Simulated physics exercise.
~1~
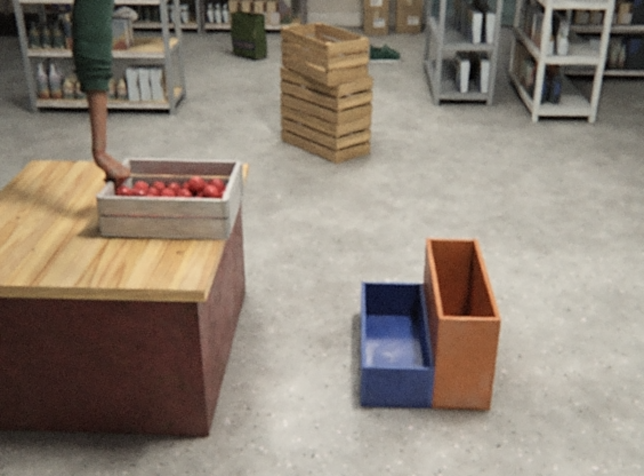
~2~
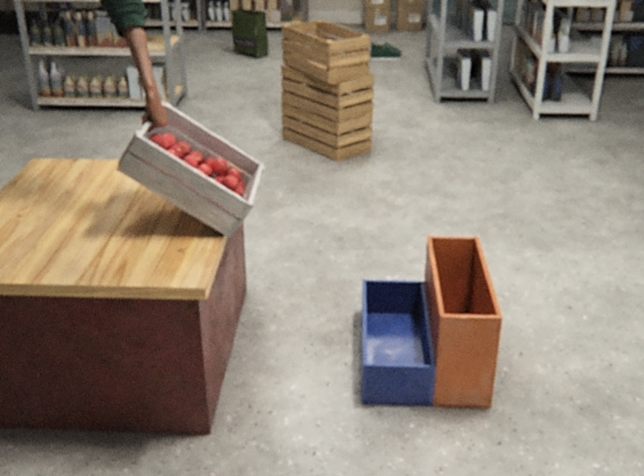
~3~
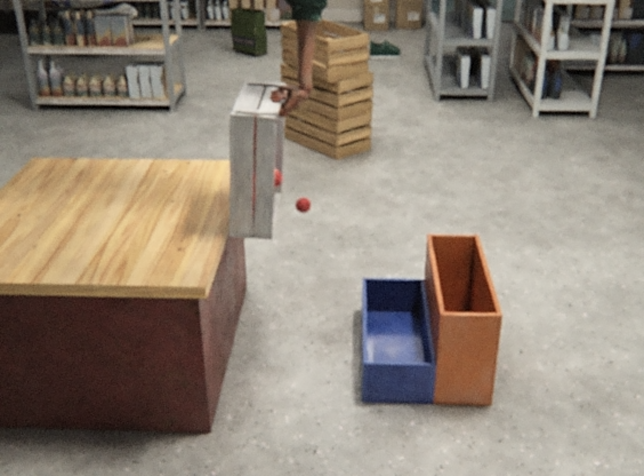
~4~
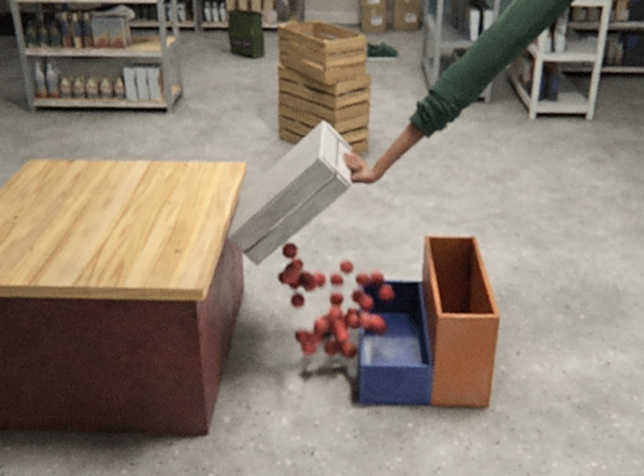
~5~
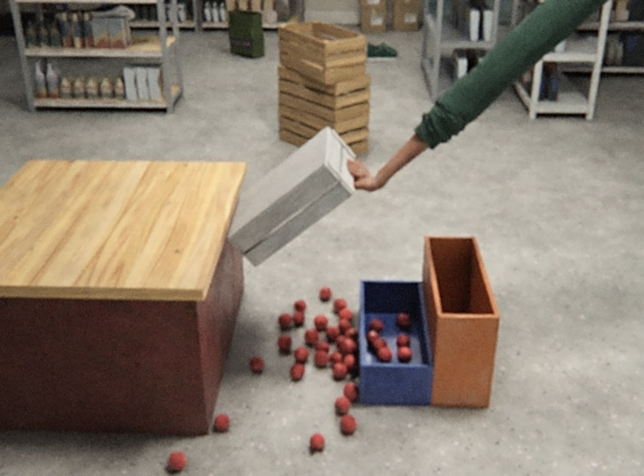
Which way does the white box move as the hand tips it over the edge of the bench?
The white box moves to the right as it tips over the edge of the bench.
